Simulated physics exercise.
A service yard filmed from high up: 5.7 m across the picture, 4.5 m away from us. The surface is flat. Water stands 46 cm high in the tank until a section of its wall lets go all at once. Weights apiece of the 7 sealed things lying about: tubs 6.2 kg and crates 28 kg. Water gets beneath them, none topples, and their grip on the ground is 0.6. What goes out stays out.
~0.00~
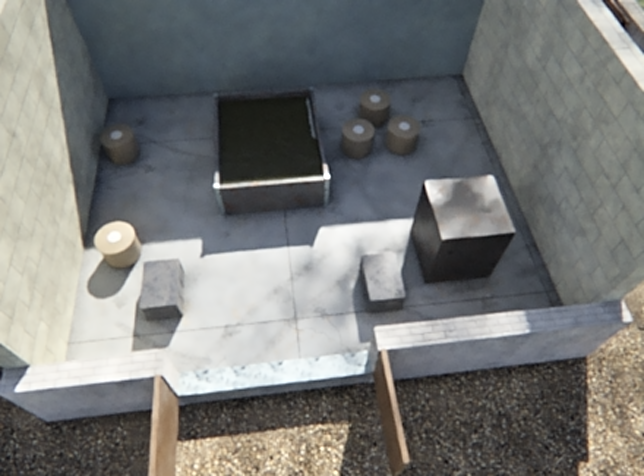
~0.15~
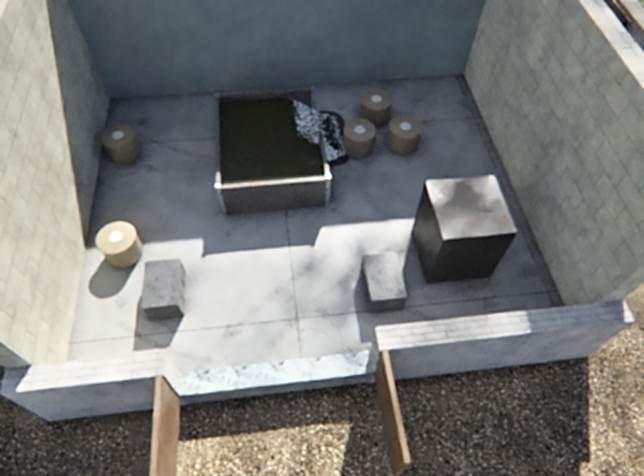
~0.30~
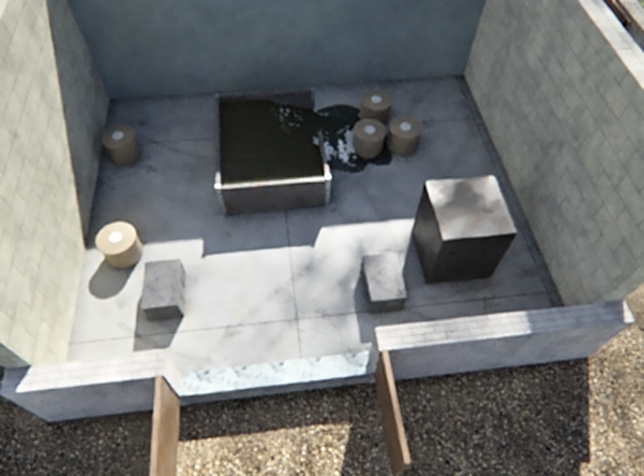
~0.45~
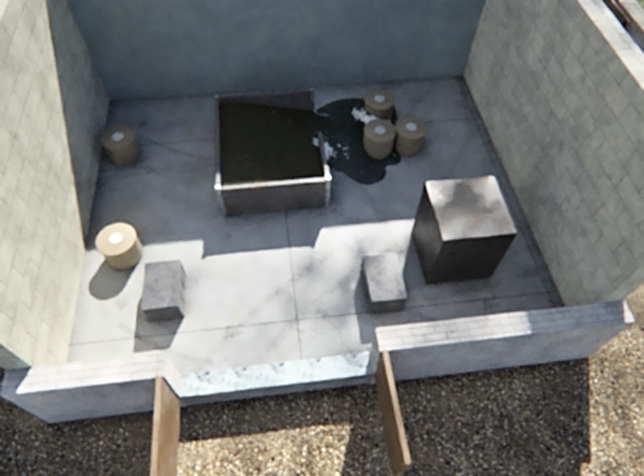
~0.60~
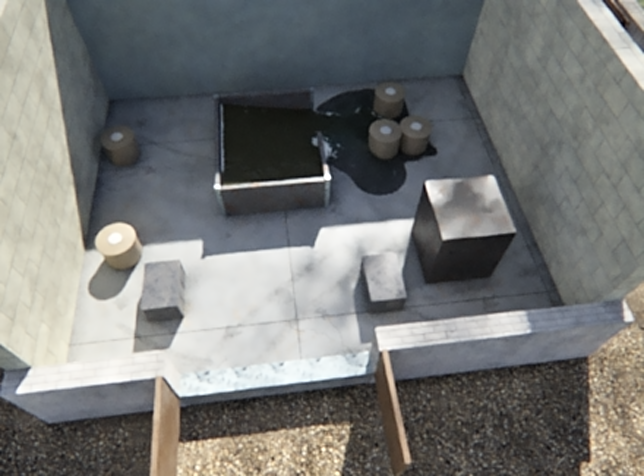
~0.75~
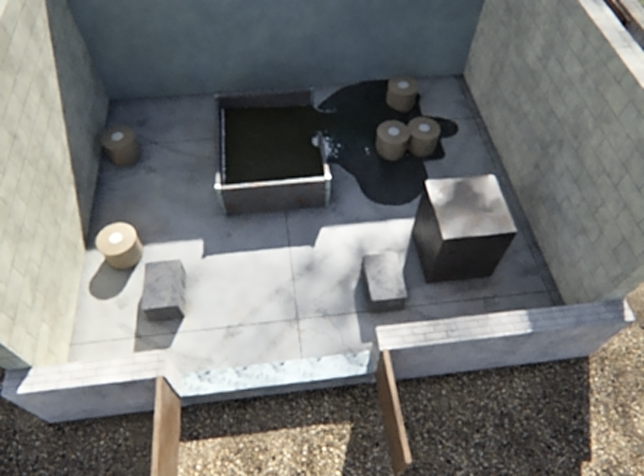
The footage shows a walled yard from above as dark water pours from the right side of a rectangular basin and spreads across the floor, while three tan tubs beside it shift slightly rightward and the other objects stay still.
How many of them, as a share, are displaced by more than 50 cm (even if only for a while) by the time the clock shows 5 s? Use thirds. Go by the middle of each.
It is between one and two thirds.
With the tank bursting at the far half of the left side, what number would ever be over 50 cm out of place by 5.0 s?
In that case 2 of them.
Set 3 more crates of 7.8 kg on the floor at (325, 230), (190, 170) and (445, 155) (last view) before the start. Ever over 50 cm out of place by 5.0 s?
In that order: Short of it, less, over.
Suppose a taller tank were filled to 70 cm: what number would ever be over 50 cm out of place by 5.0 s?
Then 3.
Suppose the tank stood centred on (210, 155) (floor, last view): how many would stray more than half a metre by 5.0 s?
Then 3.
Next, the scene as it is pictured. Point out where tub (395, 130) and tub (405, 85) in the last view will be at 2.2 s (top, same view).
Around (502, 202) and (457, 66).
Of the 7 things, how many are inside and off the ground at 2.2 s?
At that moment 2.
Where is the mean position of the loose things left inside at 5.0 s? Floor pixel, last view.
Around (305, 243).
After 1.1 s 3 of 7 are over 50 cm from their spots; 1 afloat.
After 2.2 s 3 of 7 are over 50 cm from their spots; 2 afloat.
After 3.5 s 3 of 7 are over 50 cm from their spots; 3 afloat.
After 5.0 s 3 of 7 are over 50 cm from their spots, and 3 have been at some point; 3 afloat.
